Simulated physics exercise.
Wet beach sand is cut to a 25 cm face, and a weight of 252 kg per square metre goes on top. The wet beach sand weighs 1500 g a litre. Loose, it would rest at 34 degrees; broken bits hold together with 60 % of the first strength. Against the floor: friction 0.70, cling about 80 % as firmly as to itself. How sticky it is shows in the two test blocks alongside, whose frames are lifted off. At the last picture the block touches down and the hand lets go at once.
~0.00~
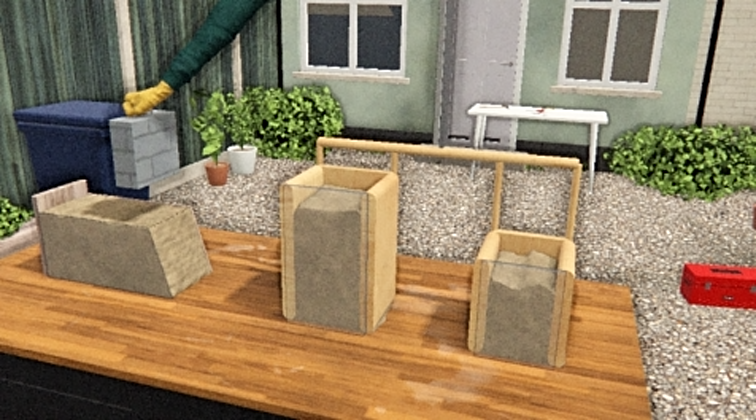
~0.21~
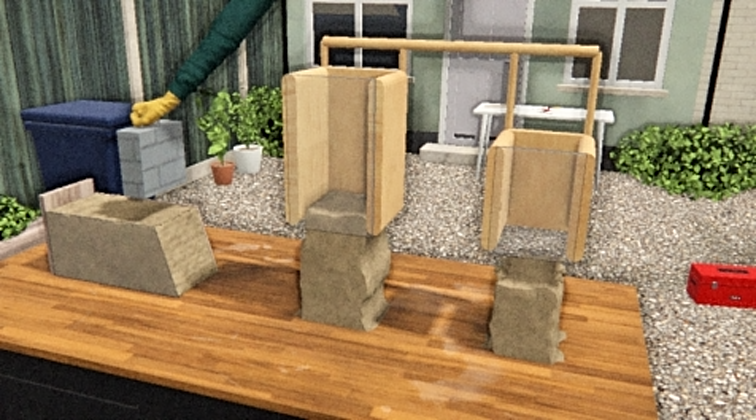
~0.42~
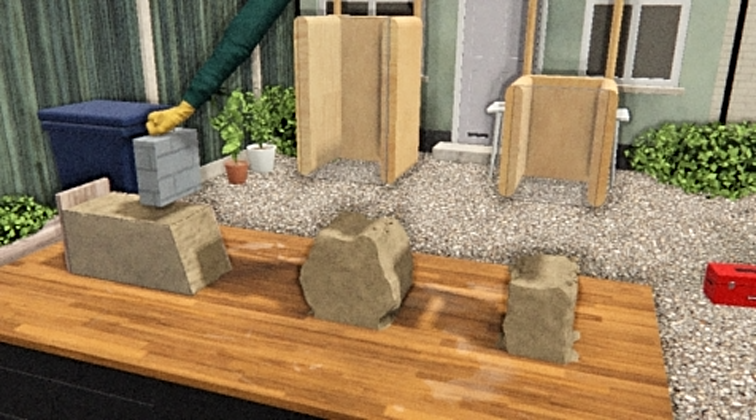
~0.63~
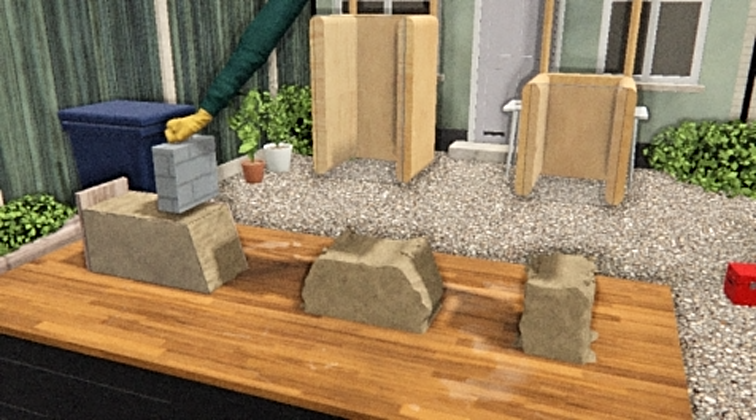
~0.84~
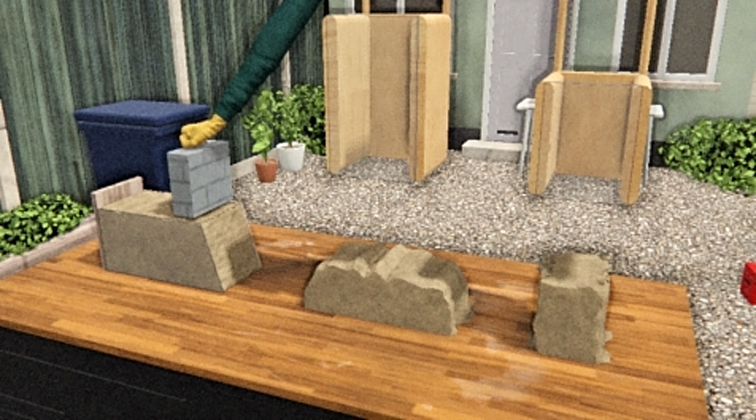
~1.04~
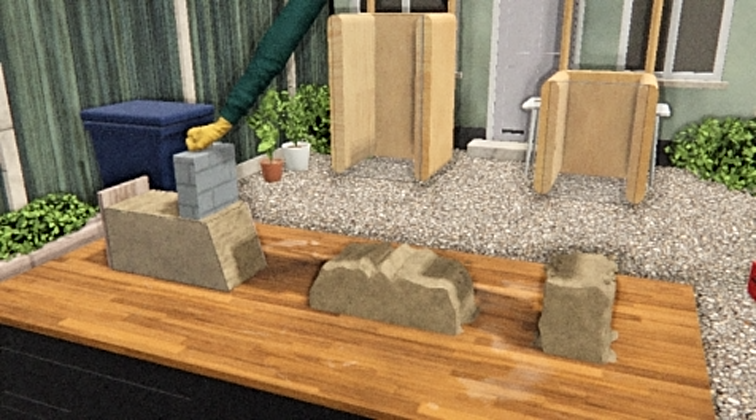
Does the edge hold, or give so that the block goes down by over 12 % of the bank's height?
The bank fails.
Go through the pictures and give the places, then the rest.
The first frame shows crest of the wet beach sand at (65, 216); block heights 40 cm, 24 cm (left to right).
The second frame shows crest of the wet beach sand at (72, 215); block heights 38 cm, 24 cm (left to right).
The third frame shows crest of the wet beach sand at (88, 214); block heights 30 cm, 24 cm (left to right).
The fourth frame shows crest of the wet beach sand at (107, 213); block heights 22 cm, 24 cm (left to right).
The fifth frame shows crest of the wet beach sand at (122, 212); block heights 19 cm, 24 cm (left to right).
The sixth frame shows crest of the wet beach sand at (129, 212); block heights 19 cm, 24 cm (left to right).
After 1.21 s, the block is down by 6 % of the bank's height and leans 3 degrees.
After 1.40 s, the block is down by 17 % of the bank's height and leans 9 degrees.
After 1.59 s, the block is down by 35 % of the bank's height and leans 20 degrees.
After 1.78 s, the block is down by 52 % of the bank's height and leans 44 degrees.
After 2.14 s, the block is down by 55 % of the bank's height and leans 46 degrees.
